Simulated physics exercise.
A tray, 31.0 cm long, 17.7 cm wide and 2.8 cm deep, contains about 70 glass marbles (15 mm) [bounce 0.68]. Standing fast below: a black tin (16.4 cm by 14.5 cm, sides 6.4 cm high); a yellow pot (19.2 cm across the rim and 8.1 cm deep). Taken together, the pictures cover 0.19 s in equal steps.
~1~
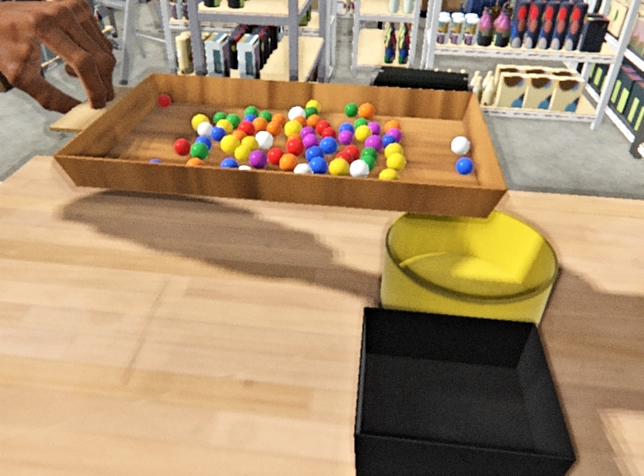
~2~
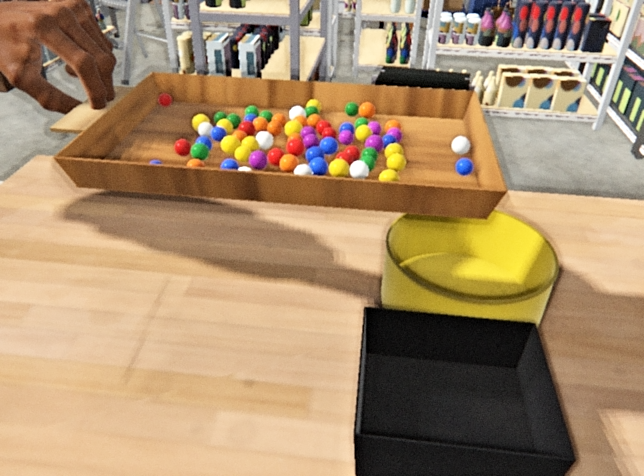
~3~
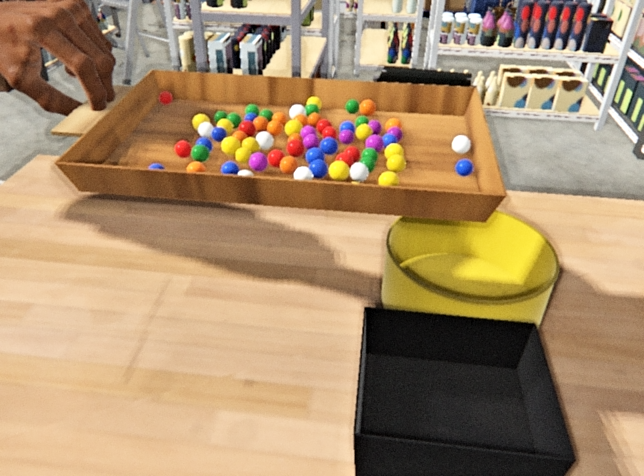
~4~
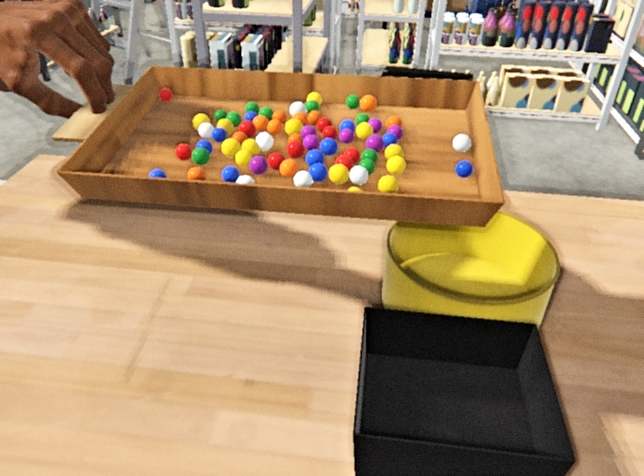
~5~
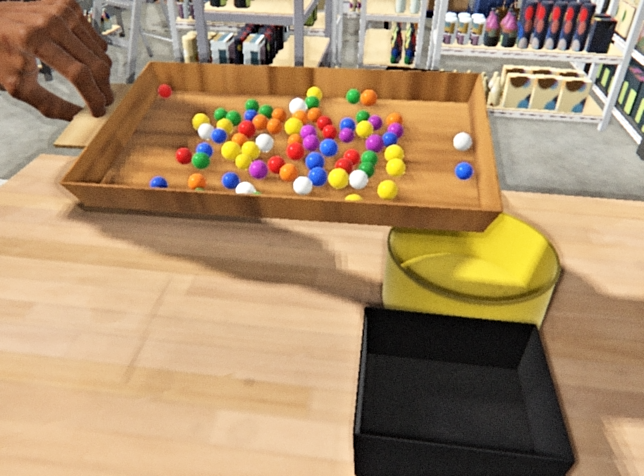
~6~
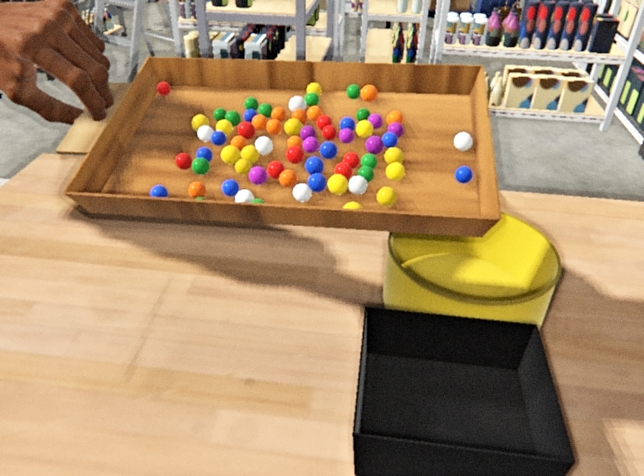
A wooden tray of colourful marbles tilts gradually toward the front above a wooden table.
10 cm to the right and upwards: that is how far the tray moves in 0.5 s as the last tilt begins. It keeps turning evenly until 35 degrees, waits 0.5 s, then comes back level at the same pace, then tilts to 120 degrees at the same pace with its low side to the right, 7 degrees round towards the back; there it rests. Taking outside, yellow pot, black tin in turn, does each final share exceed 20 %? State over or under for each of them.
Results: Outside everything over; yellow pot over; black tin over.
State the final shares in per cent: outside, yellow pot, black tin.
Per hundred: Outside 30; yellow pot 35; black tin 35.
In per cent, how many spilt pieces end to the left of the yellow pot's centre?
40 %.
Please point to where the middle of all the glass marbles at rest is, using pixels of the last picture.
(447, 342), roughly.
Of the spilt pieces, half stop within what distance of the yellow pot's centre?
Roughly 56 cm from the centre.
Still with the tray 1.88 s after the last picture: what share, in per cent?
The tray still holds around 30 per cent.
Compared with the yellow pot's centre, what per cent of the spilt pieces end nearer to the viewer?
I'd say somewhere near 60 in a hundred.
Then, 0.72 s after the last picture, tilt 35 degrees; tray 100 %; middle of all pieces on or above the table near (264, 211).
Then, 1.33 s after the last picture, tilt 16 degrees; tray 100 %; middle of all pieces on or above the table near (293, 148).
Then, 1.88 s after the last picture, tilt 81 degrees; outside 5 %, yellow pot 25 %, black tin 20 %, tray 30 %, in the air 15 %; middle of all pieces on or above the table near (494, 302).
Then, 2.42 s after the last picture, tilt 120 degrees; outside 30 %, yellow pot 35 %, black tin 35 %; middle of all pieces on or above the table near (497, 338).
In the end, outside 30 %, yellow pot 35 %, black tin 35 %, tray 0 %.
